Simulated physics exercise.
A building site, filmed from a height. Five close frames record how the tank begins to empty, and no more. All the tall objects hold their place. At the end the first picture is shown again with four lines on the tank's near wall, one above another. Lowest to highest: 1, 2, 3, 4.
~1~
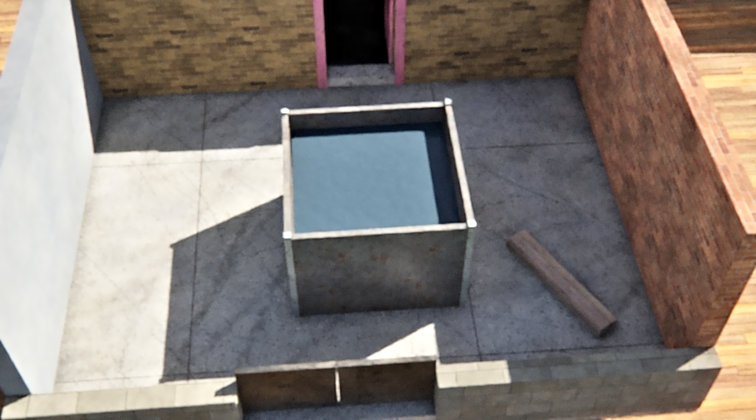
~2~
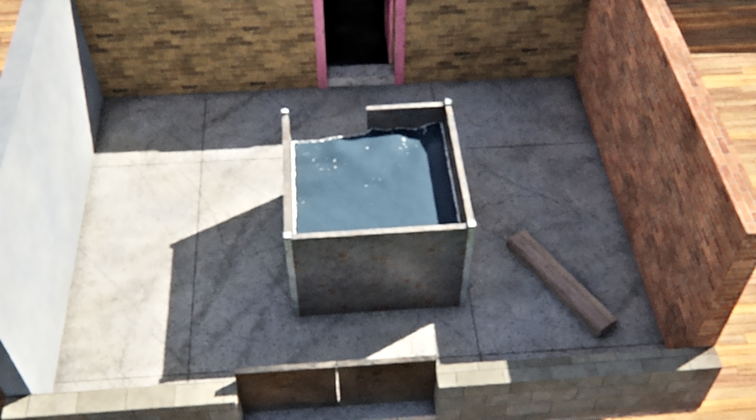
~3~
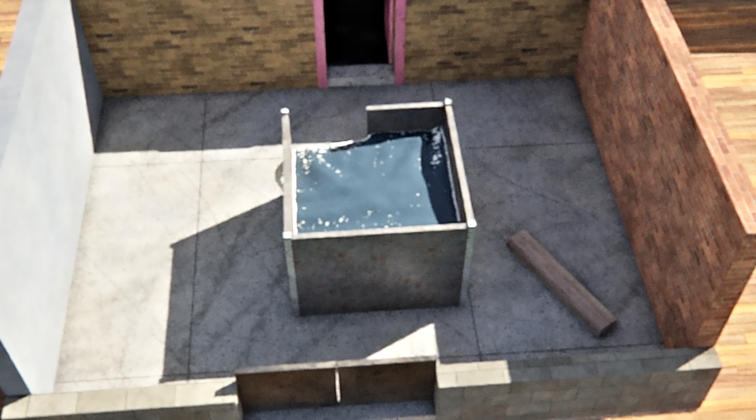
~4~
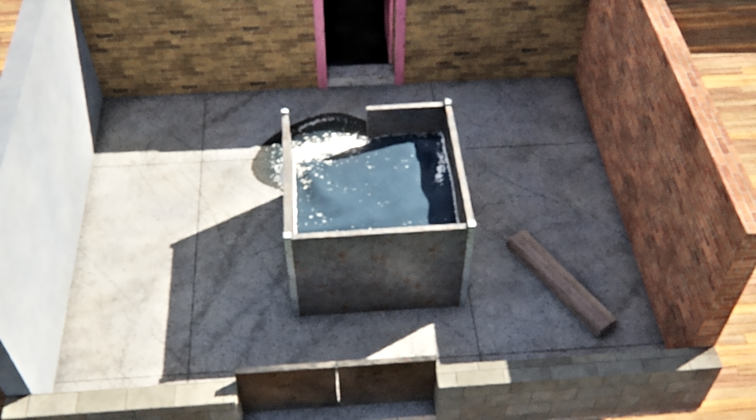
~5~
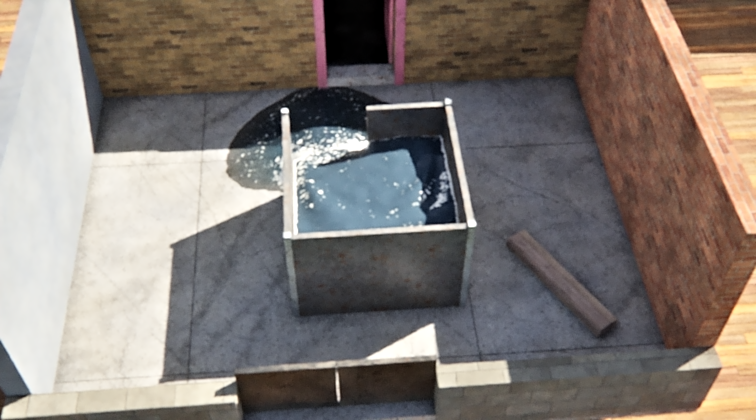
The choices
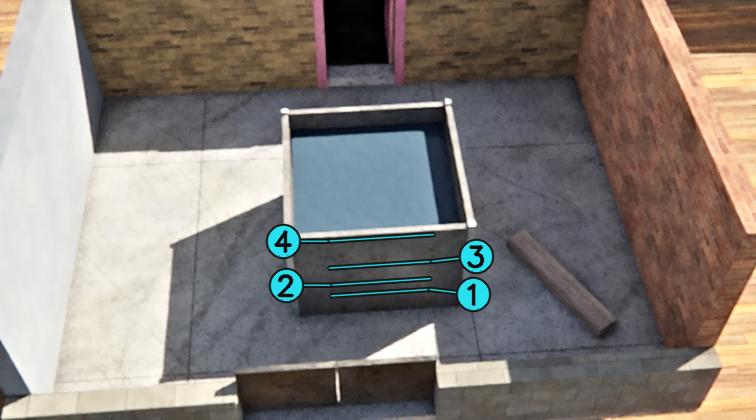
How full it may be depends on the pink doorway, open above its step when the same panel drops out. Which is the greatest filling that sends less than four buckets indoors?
1 will do.
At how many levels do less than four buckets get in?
One of the four.
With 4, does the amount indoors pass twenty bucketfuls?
Yes, clearly.
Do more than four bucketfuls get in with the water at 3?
Yes, that goes wrong.
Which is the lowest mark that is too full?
Here it is mark 2.
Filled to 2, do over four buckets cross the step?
Yes, it does.
On the marked copy, 1 at (380, 292); 2 at (380, 281); 3 at (380, 264); 4 at (380, 237); from the bottom up 1, 2, 3, 4.
With 1, a splash gets over, under a bucket.
With 2, about 7 bucketfuls get in.
With 3, dozens of bucketfuls pour in.
With 4, dozens of bucketfuls pour in.
